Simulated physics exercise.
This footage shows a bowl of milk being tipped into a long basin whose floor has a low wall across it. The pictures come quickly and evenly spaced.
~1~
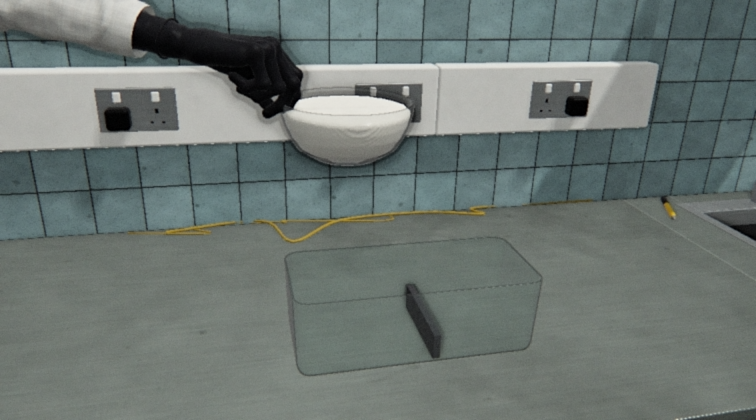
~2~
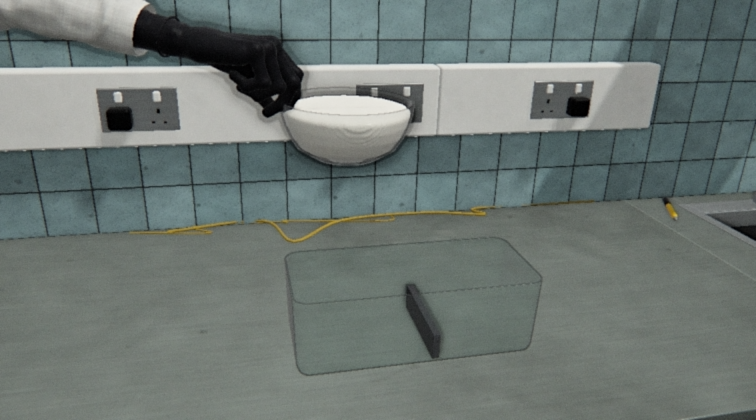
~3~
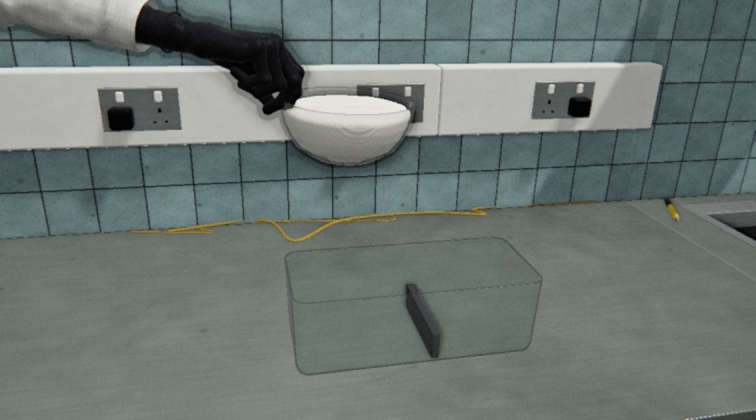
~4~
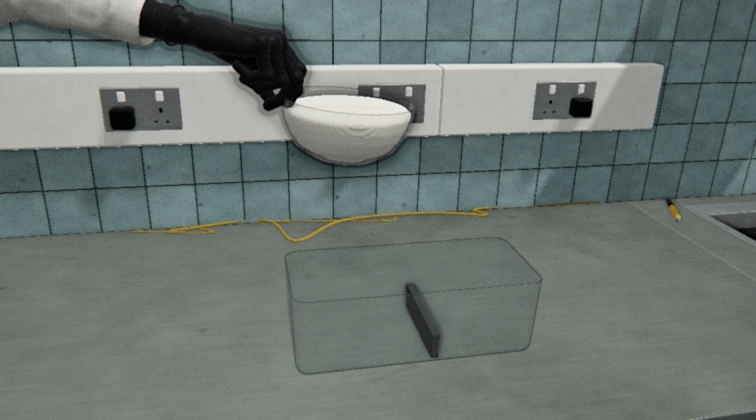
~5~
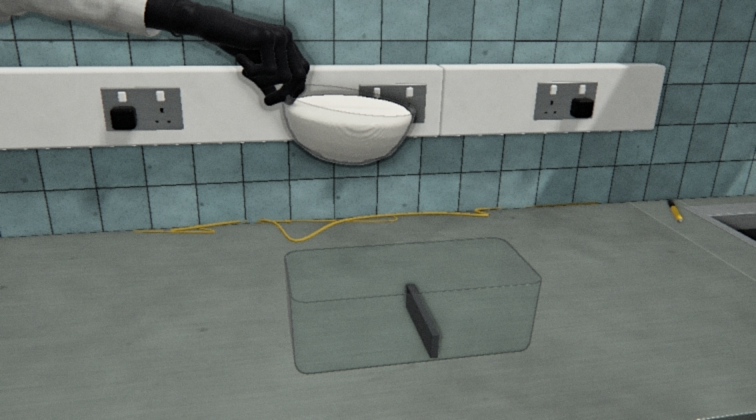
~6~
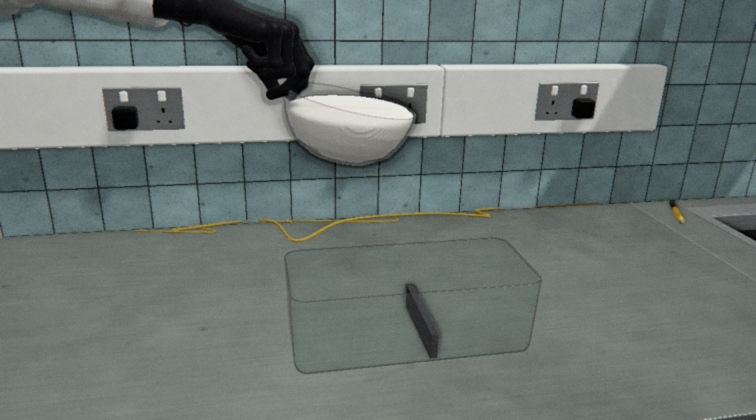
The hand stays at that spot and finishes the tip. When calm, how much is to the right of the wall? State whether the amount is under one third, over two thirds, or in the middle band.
The share right of the wall will be large, beyond two thirds.
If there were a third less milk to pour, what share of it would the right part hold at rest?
Near 80 parts in a hundred.
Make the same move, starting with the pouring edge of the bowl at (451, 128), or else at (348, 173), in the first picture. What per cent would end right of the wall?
Roughly 75 % the first time and roughly 10 % the second.
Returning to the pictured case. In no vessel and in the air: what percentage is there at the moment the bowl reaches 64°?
Estimate: 45 per cent, roughly.
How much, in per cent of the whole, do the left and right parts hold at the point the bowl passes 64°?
The left part gets 0 percent; the right part gets 10 percent.
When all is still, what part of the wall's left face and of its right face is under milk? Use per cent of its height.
The left side sits at 20 per cent and the right side at 80.
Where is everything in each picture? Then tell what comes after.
In the first frame, tilt 0°; pouring edge (411, 100); surface from (282, 110) to (408, 107); the long basin's rim runs from (289, 279) to (523, 258); the wall's top is at (423, 309).
In the second frame, tilt 1°; pouring edge (411, 101); surface from (283, 109) to (407, 107).
In the third frame, tilt 2°; pouring edge (411, 102); surface from (282, 108) to (408, 107).
In the fourth frame, tilt 5°; pouring edge (412, 105); surface from (284, 107) to (408, 109).
In the fifth frame, tilt 8°; pouring edge (412, 109); surface from (285, 107) to (409, 109).
In the sixth frame, tilt 12°; pouring edge (413, 114); surface from (287, 106) to (410, 110).
A moment on, the bowl is tipped part way and 44 per cent is still to pour, 1 is left of the wall and 9 right of it.
Next, the bowl is tipped on its side and 5 per cent is still to pour, 6 is left of the wall and 72 right of it.
Then the bowl is tipped on its side and 0 per cent is still to pour, 19 is left of the wall and 78 right of it.
Later the bowl is tipped on its side and 0 per cent is still to pour, 23 is left of the wall and 75 right of it.
In the end 24 per cent lies left of the wall, 74 right of it and 2 outside.
